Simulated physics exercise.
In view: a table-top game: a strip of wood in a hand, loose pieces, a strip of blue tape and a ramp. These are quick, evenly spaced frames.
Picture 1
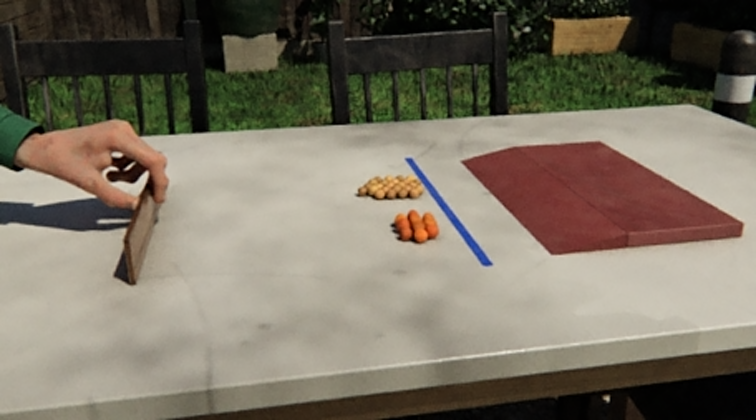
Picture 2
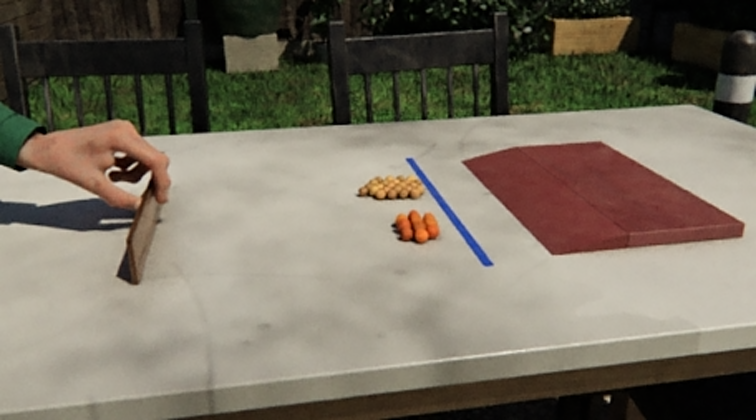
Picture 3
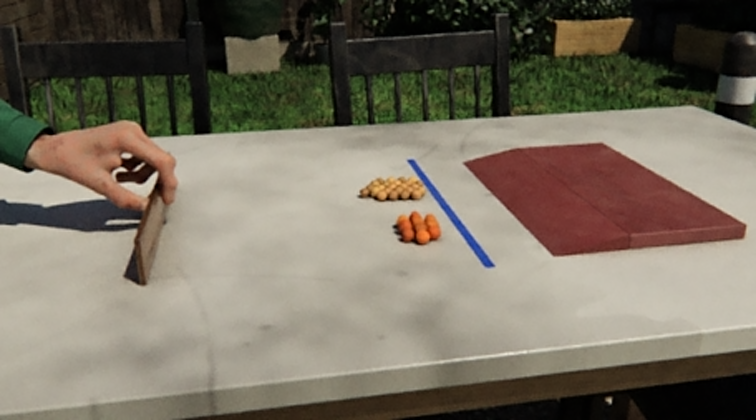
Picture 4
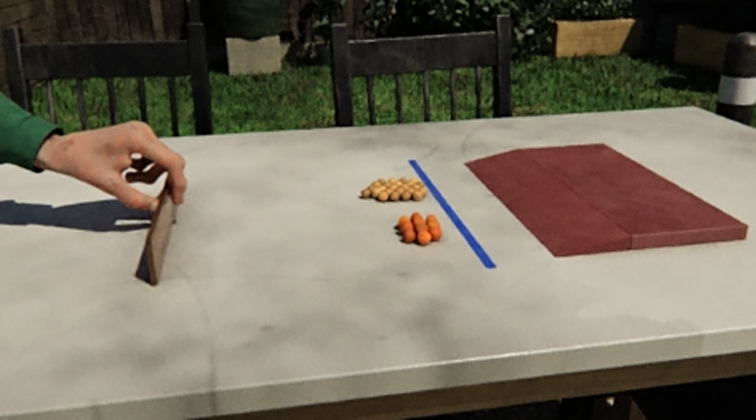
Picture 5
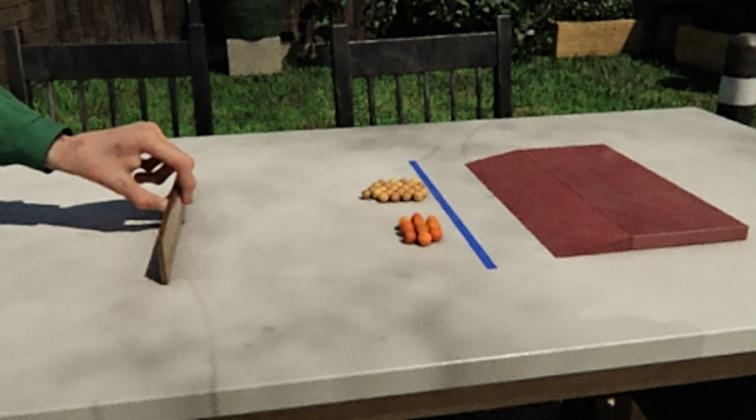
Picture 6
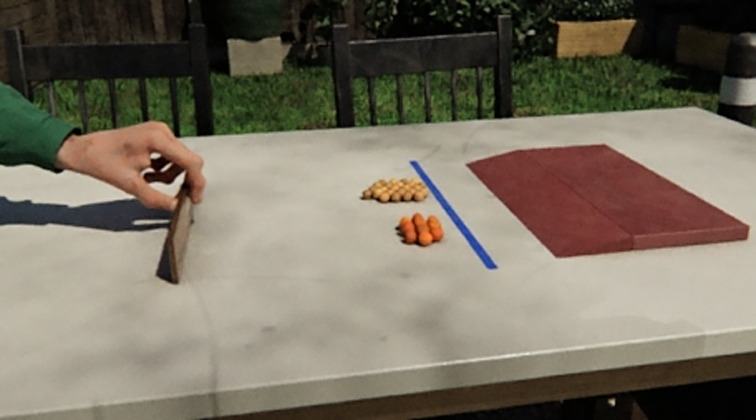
A hand in a green sleeve holds a strip of wood upright at the left of a pale outdoor table, seen from slightly above, with dark chairs and grass behind. Near the middle sit small tan pieces and, closer, a few orange ones, left of blue tape and a dark red ramp. The hand slides the strip slightly rightward while the pieces stay put and the view barely shifts.
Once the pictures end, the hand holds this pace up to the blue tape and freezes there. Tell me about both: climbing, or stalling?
In the end the nearer batch stalls before the top, and the farther batch stalls before the top.
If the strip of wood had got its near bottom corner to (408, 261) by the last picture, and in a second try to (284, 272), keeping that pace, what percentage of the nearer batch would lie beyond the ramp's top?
About 100 and 0 per cent.
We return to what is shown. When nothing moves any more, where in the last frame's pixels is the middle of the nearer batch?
At about (486, 223).
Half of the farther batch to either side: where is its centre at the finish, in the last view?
At about (481, 185).
Then, 1.01 s on from there, strip of wood still moving, near (325, 179); nearer batch the whole lot short of the ramp; farther batch the whole lot short of the ramp.
Then, 2.04 s on from there, strip of wood stopped at the blue tape; nearer batch the whole lot short of the ramp; farther batch the whole lot short of the ramp.
In the end, strip of wood stopped at the blue tape; nearer batch none at all past the top, the whole lot short of the ramp; farther batch none at all past the top, the whole lot short of the ramp.
